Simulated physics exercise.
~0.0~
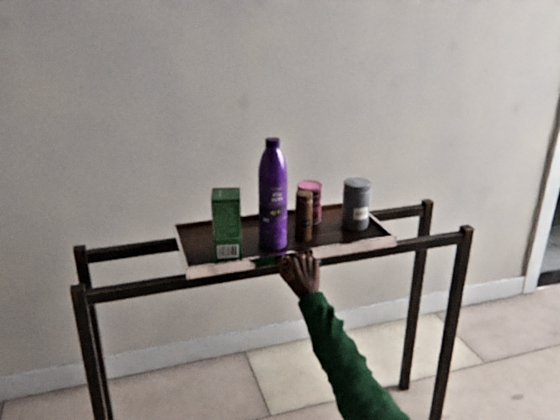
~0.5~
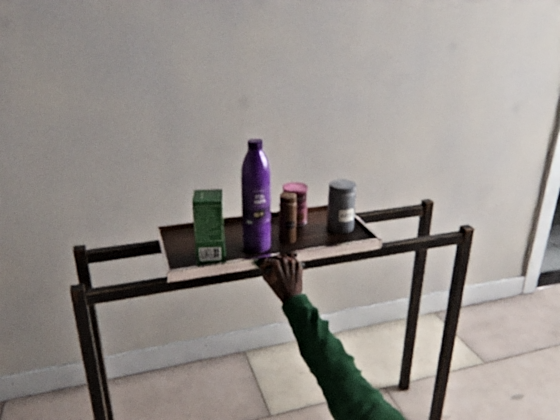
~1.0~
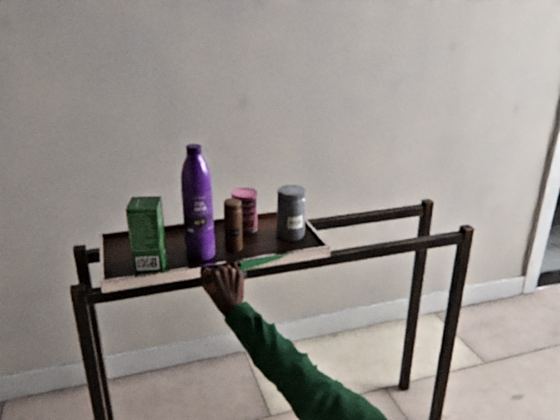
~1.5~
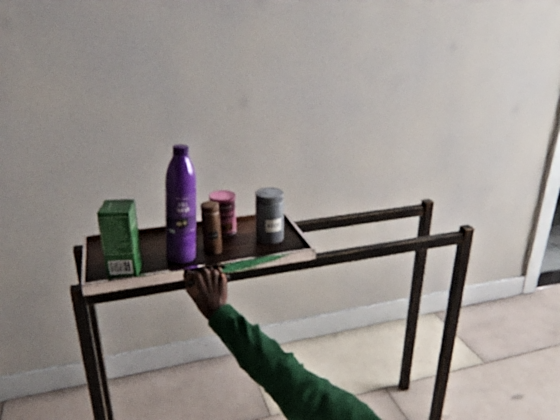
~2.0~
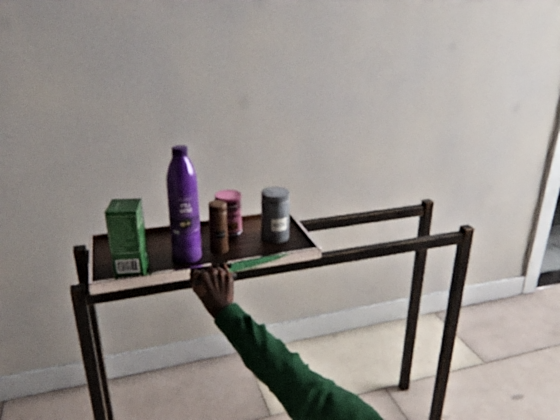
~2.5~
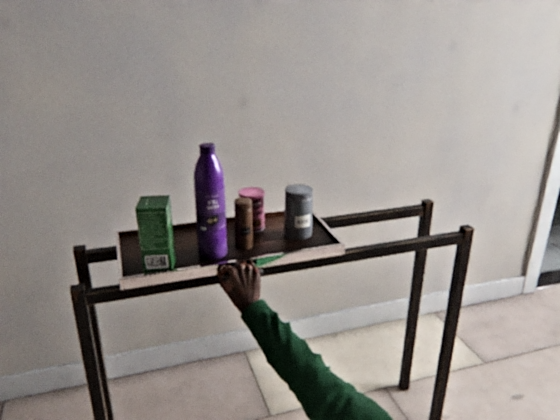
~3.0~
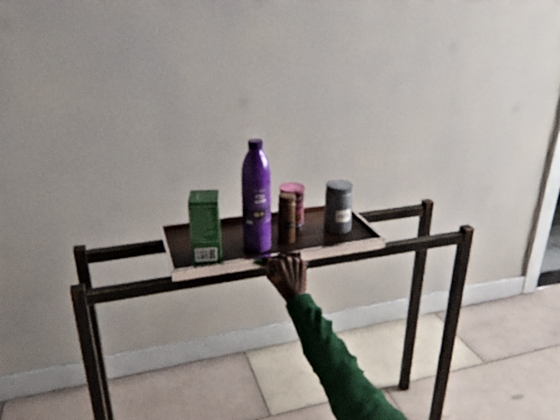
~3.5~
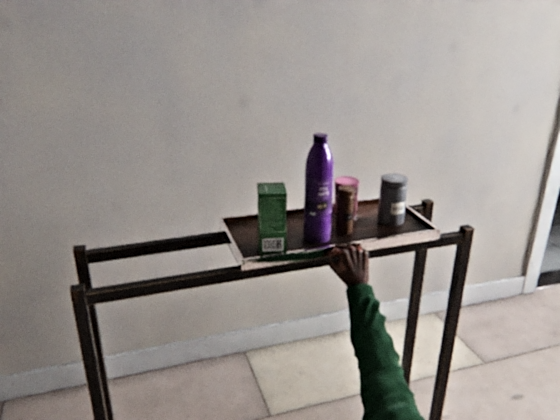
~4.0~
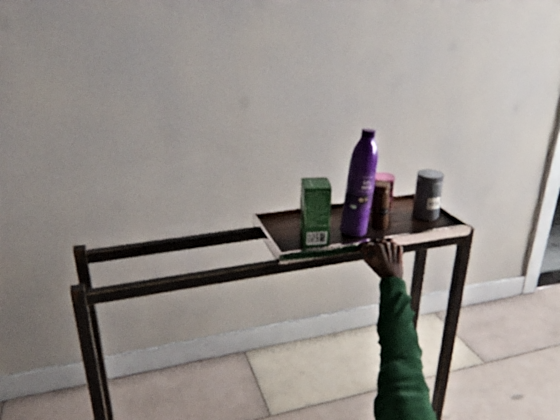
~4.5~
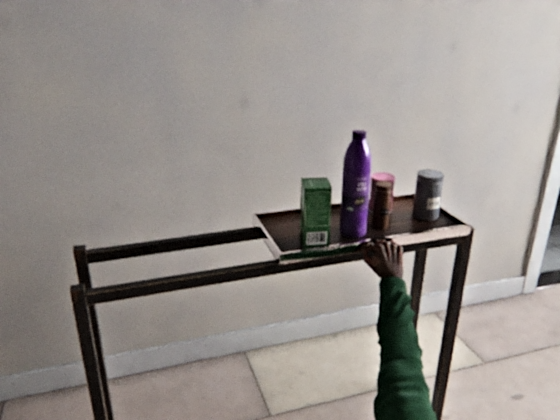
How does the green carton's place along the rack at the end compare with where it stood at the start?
At the start the green carton stands over the left half of the rack, and by the end it has been carried along with the tray to a spot right of the rack's middle.
A tall purple bottle stands on a dark tray with a green carton to its left and a brown shaker, a pink tin and a grey jar to its right. The tray rests on a dark metal rack before a plain grey wall, seen from the front and slightly above. A hand in a green sleeve grips the front edge and slides the tray to the left end of the rack. It then draws the tray back, slowly at first, and carries it across to the right end. There the tray stops, with all five items still upright and the hand still at its edge.
